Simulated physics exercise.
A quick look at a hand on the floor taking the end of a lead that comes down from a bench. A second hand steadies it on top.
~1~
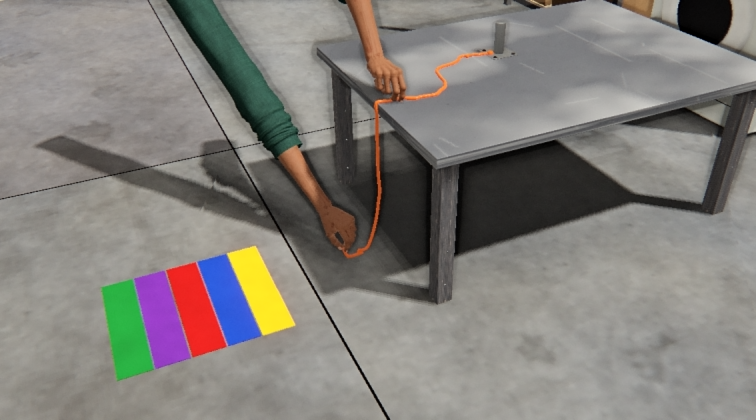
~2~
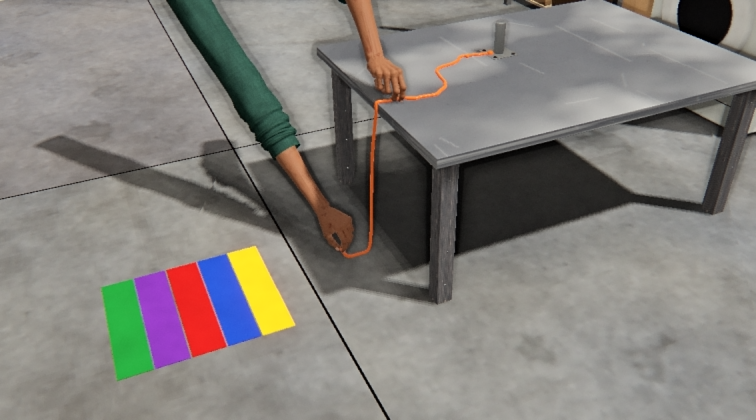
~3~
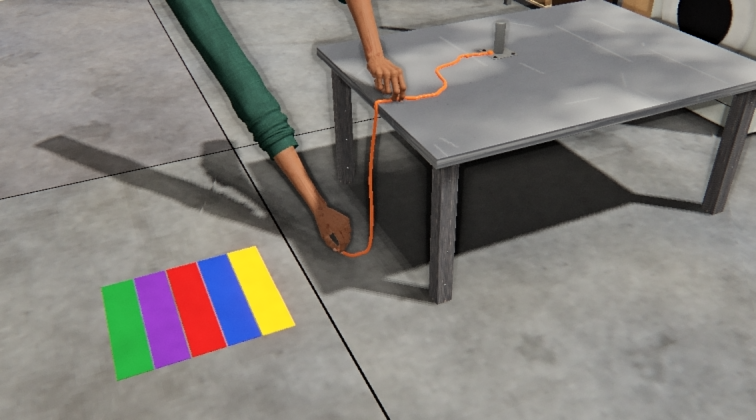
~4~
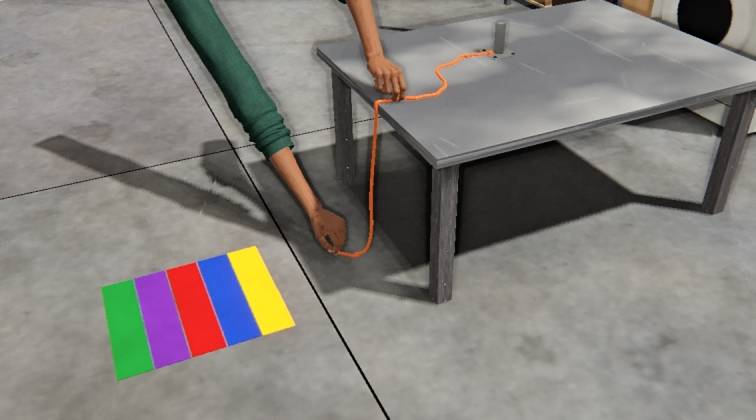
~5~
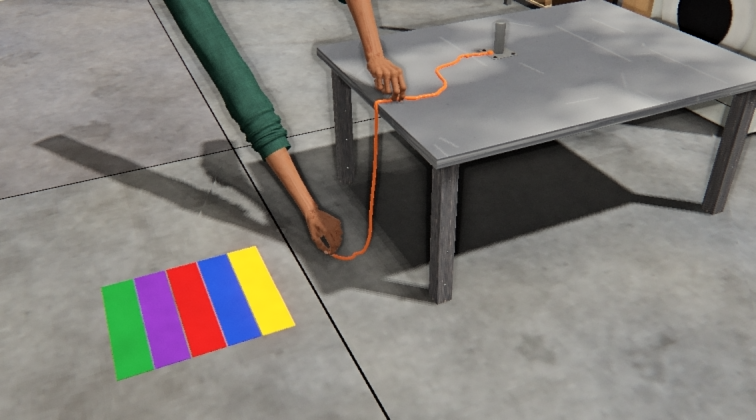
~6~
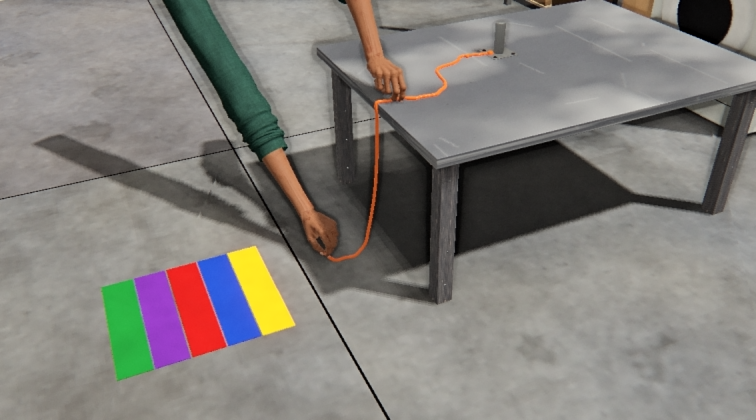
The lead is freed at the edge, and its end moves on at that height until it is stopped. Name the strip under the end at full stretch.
The end stops over the red strip.
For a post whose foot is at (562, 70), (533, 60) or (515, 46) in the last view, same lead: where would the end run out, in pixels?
In that order: (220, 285), (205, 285) and (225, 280).
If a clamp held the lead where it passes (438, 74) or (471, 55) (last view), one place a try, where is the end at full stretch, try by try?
In that order: (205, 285) and (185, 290).
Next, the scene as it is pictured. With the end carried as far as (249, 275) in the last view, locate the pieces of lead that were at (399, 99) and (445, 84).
They go to (364, 120) and to (403, 85).
A little later, end near (249, 275); over yellow.
Next, end near (209, 286); over blue.
When it is tight, end near (184, 293); over red. It gets as far as the red strip.
